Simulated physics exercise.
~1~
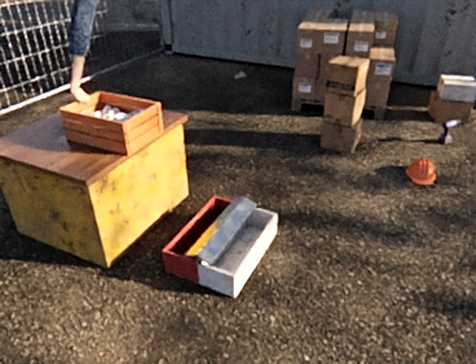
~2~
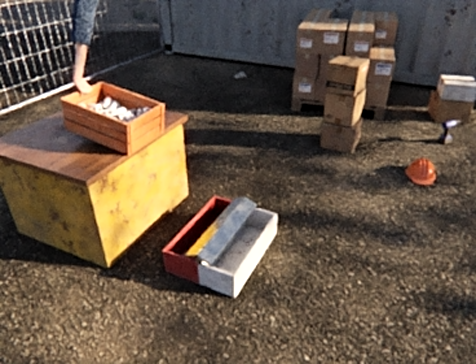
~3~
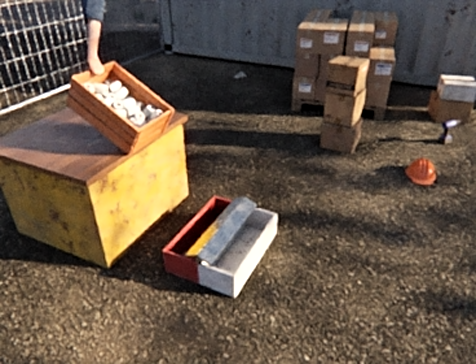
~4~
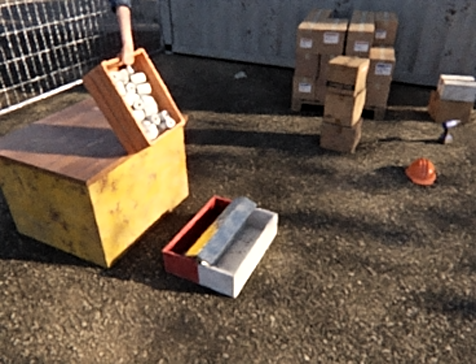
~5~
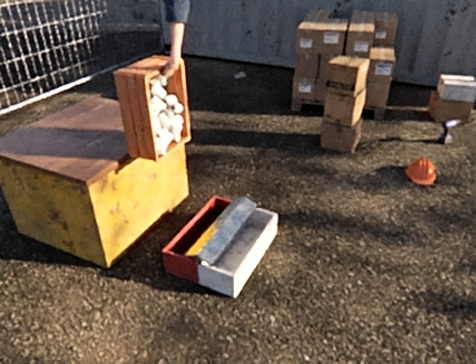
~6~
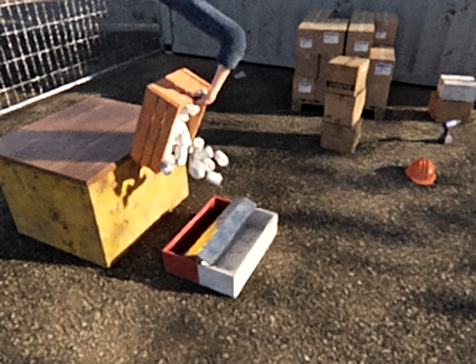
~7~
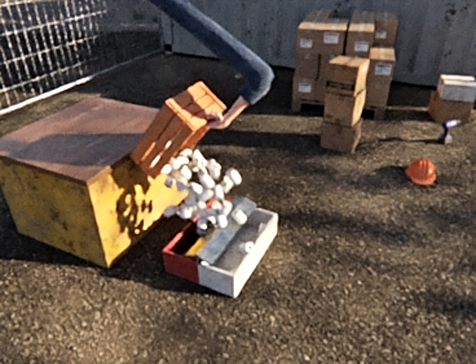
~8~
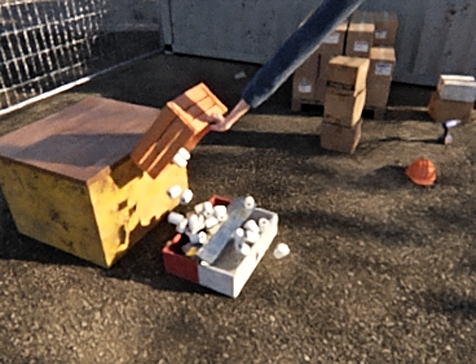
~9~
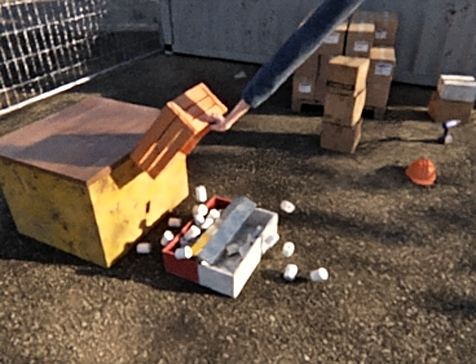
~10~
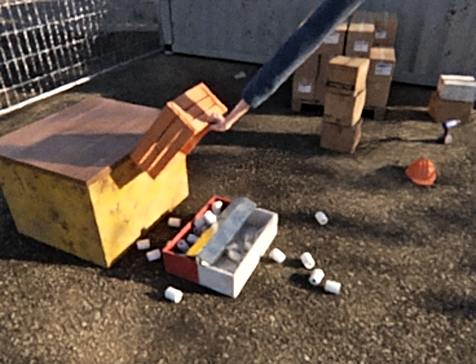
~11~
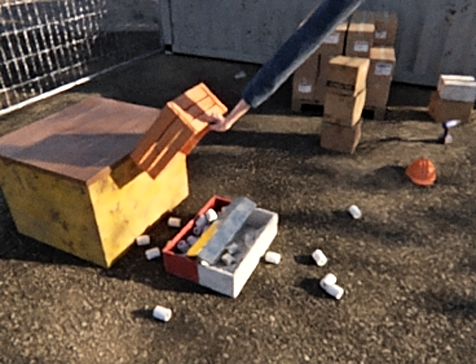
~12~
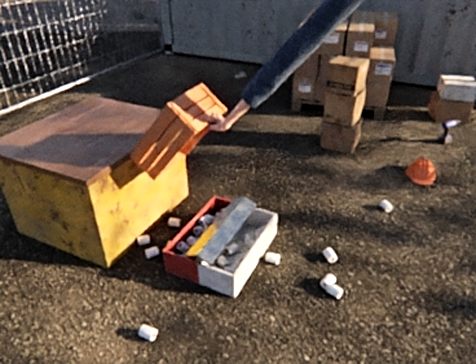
In this clip, a hand tilts an orange crate at the end of a yellow bench until white rolls tumble out over a splitter between a red bin and a white trough below, leaving rolls in both and several scattered on the ground on either side.
